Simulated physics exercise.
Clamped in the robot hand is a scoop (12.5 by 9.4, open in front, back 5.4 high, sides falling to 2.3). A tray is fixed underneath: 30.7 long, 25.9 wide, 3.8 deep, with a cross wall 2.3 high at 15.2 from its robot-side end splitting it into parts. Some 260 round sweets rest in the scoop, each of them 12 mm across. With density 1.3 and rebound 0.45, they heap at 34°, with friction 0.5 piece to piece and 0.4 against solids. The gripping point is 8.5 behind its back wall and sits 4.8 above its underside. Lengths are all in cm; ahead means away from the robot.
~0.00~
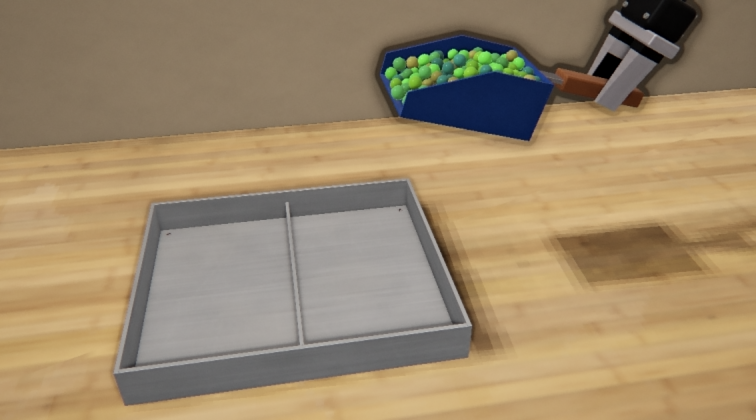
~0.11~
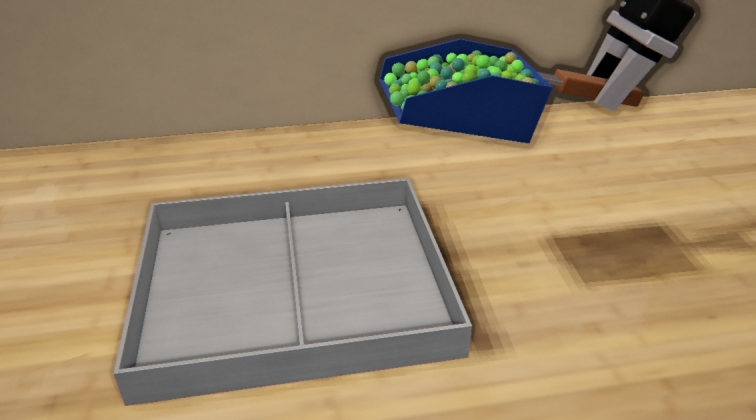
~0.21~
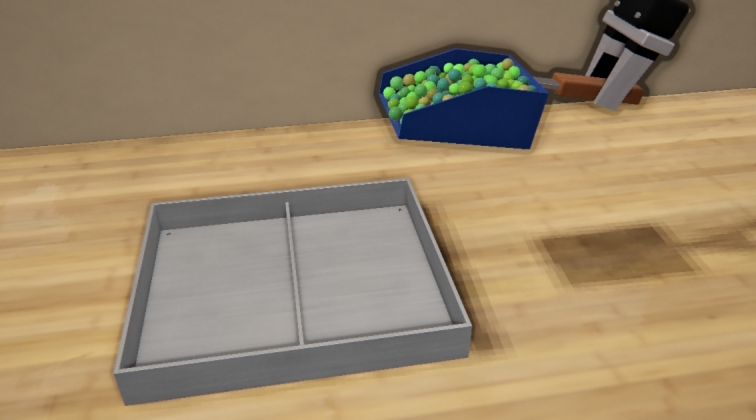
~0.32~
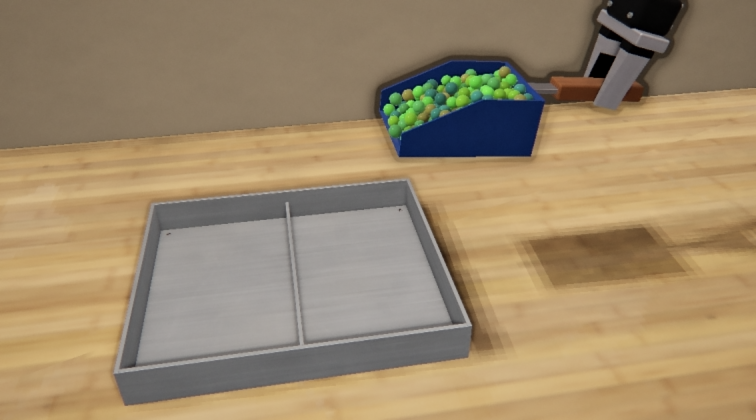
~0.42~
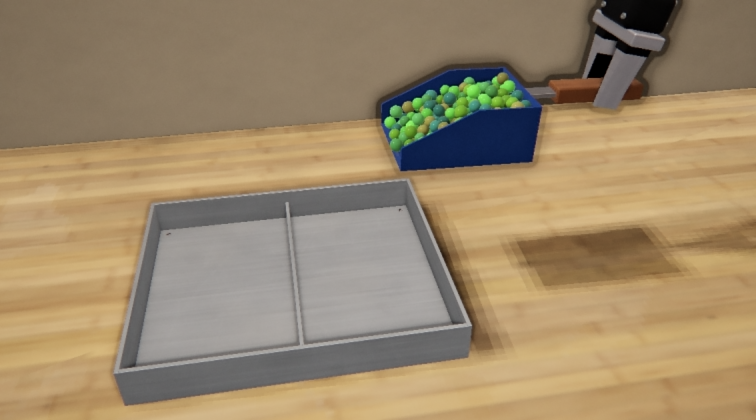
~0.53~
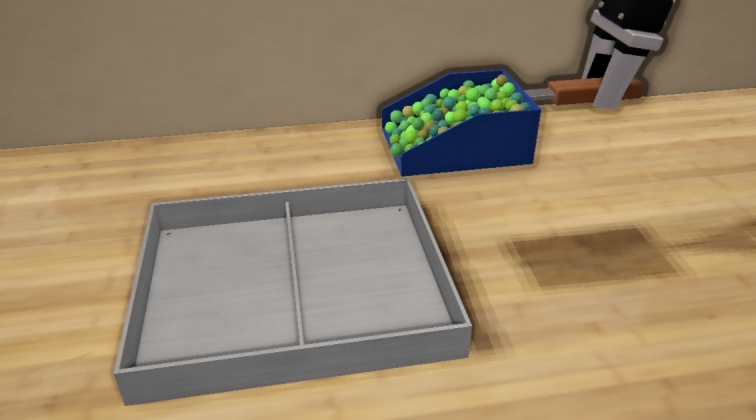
In this clip, a robot gripper holds a blue scoop heaped with green, teal and orange balls above a wooden surface, gradually tilting it from leaning backward to level, while a gray divided tray sits still in front.
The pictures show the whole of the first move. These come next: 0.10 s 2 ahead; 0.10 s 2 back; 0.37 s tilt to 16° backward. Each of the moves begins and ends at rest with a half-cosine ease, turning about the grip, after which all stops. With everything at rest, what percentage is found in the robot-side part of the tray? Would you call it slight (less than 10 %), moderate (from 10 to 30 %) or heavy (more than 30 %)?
I would call it moderate.
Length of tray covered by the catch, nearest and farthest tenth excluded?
10 cm.
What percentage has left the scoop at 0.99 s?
20 %.
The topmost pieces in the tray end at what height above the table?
About 1.5 cm.
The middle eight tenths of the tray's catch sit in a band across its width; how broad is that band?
Around 12 cm across.
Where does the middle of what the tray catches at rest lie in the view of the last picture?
It ends up close to (339, 271).
By 0.76 s, level, highest piece 20 above the table; 226 on the scoop, 1 in the robot-side part, 35 in flight or on a rim.
By 0.99 s, tilted 13° backward, highest piece 23 above the table; 215 on the scoop, 43 in the robot-side part, 4 in flight or on a rim.
By 1.30 s, tilted 16° backward, highest piece 24 above the table; 215 on the scoop, 45 in the robot-side part, 2 in the far-side part.
By 2.35 s, tilted 16° backward, highest piece 24 above the table; 215 on the scoop, 45 in the robot-side part, 2 in the far-side part.
Final count, 215 on the scoop, 45 in the robot-side part, 2 in the far-side part. That is 17 % in the robot-side part of the tray.
